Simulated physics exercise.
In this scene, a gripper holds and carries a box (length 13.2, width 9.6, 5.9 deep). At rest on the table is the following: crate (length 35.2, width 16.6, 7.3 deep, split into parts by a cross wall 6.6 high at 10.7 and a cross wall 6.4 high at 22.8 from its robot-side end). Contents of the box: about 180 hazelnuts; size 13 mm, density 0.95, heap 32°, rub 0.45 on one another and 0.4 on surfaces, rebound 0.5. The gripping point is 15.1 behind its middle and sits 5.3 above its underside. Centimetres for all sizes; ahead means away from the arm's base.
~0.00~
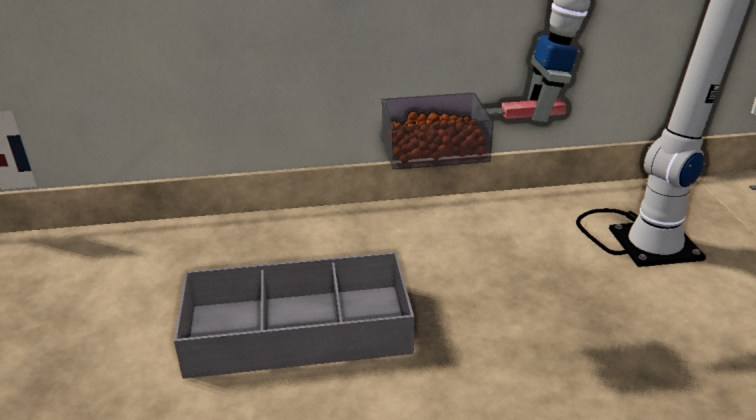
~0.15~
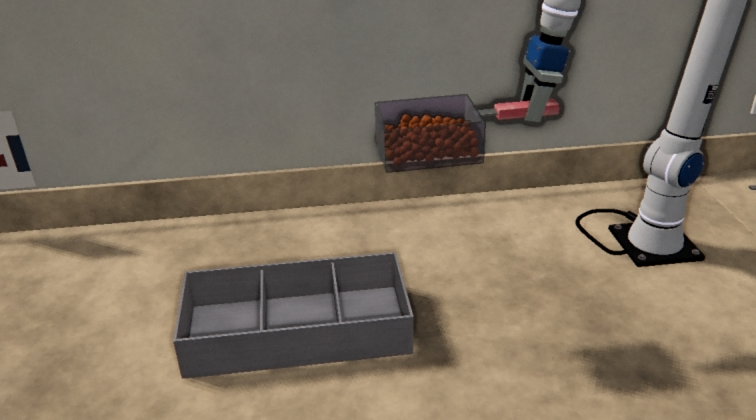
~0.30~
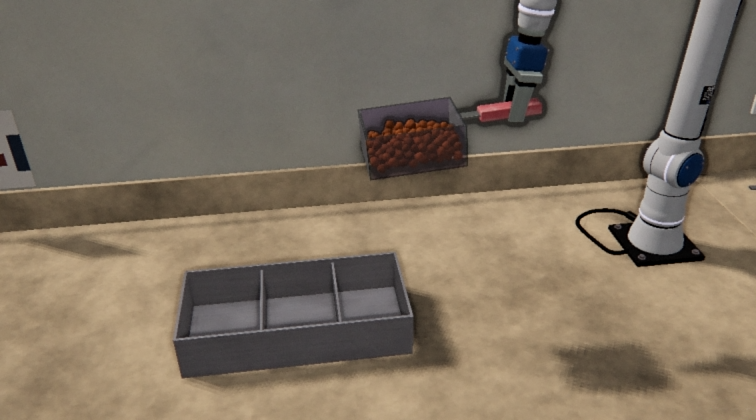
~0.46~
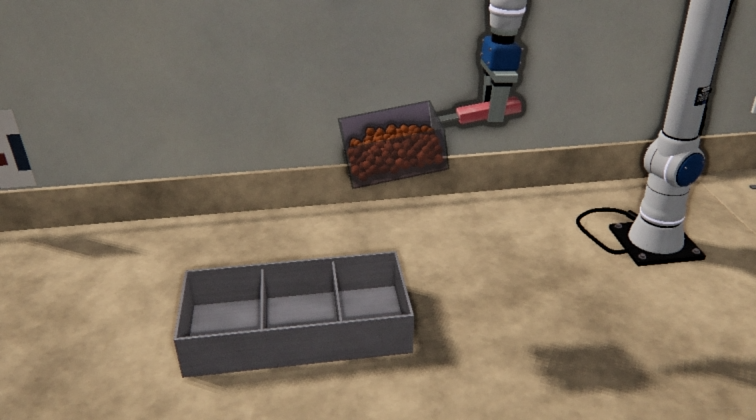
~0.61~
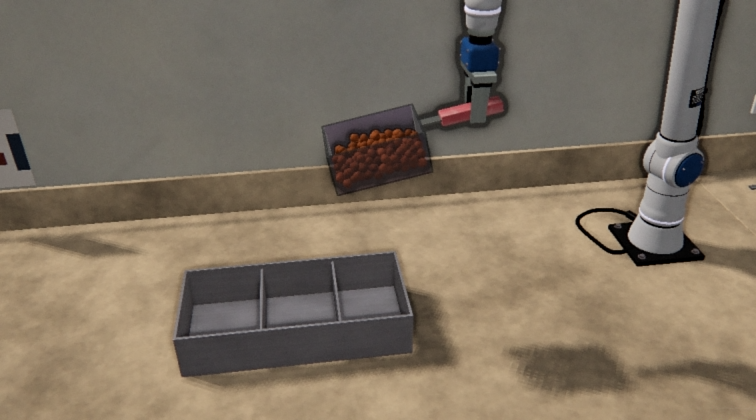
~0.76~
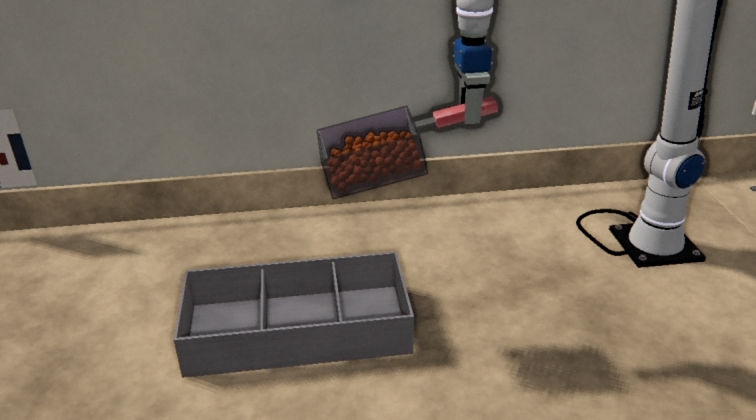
A clear box of reddish-brown nuts, held by a robot arm's gripper, moved left along the wall and sank a little while tilting down at its left end, above an empty gray tray with three compartments.
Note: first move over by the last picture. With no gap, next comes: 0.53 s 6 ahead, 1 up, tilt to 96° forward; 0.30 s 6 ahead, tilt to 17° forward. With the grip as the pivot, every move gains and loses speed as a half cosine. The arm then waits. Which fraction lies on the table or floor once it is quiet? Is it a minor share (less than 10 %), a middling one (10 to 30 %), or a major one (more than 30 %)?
It is a middling share, from 10 to 30 %.
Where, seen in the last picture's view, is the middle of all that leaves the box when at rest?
Centre estimate: Around (395, 317).
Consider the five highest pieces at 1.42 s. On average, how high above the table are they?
Those pieces are near 28 cm up.
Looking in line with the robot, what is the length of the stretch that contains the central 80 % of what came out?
Roughly 60 centimetres.
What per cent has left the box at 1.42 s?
About 15 in a hundred parts are out by then.
By 1.09 s, tilted 70° forward, highest piece 28 above the table; 185 in the box.
By 1.42 s, tilted 63° forward, highest piece 27 above the table; 153 in the box, 17 on the table or floor, 9 in the robot-side part, 6 in flight or on a rim.
By 1.79 s, tilted 17° forward, highest piece 33 above the table; 137 in the box, 23 on the table or floor, 9 in the robot-side part, 16 in flight or on a rim.
By 2.84 s, tilted 17° forward, highest piece 33 above the table; 137 in the box, 30 on the table or floor, 9 in the far-side part, 9 in the robot-side part.
Final count, 137 in the box, 30 on the table or floor, 9 in the far-side part, 9 in the robot-side part. That is 16 % on the table or floor.
